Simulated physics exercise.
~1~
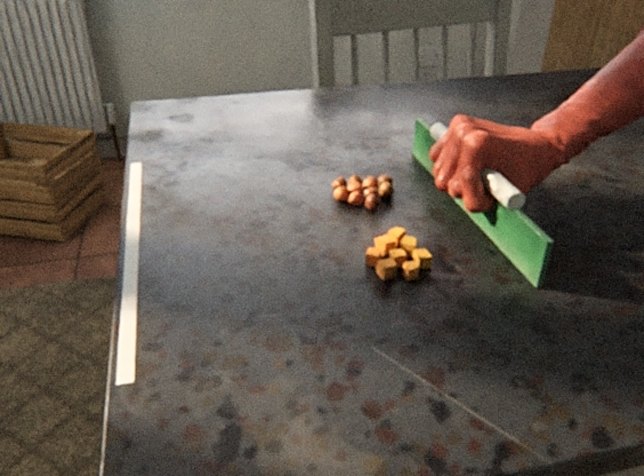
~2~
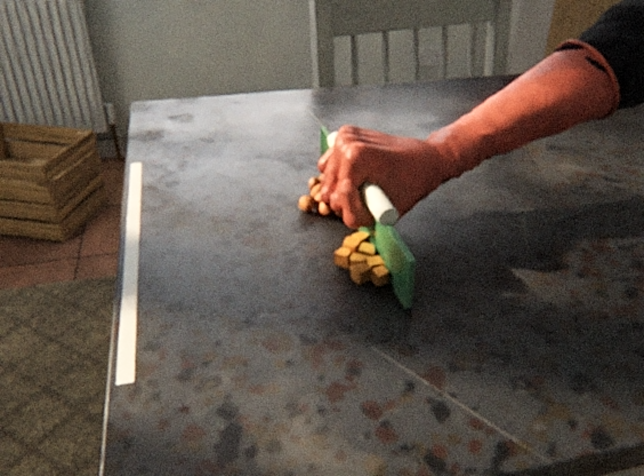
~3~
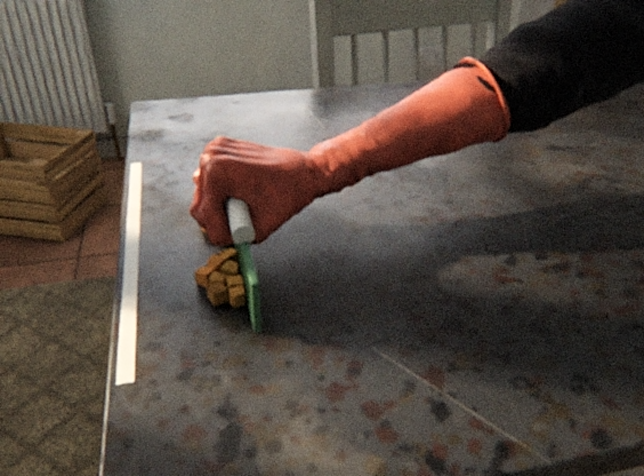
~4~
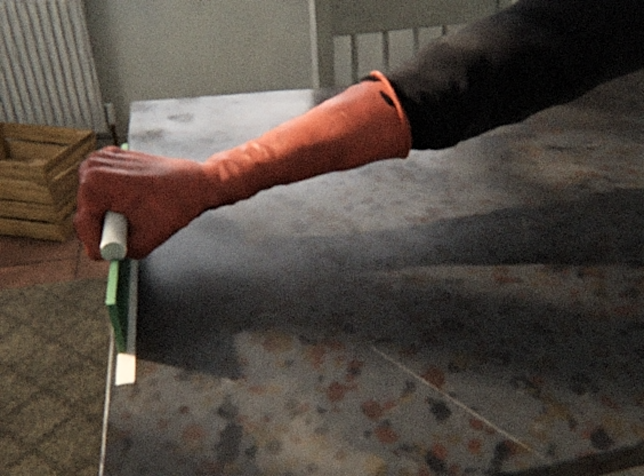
Gloved hand sweeping a green scraper left across a dark table, pushing brown nuts and yellowish chunks to the taped edge.
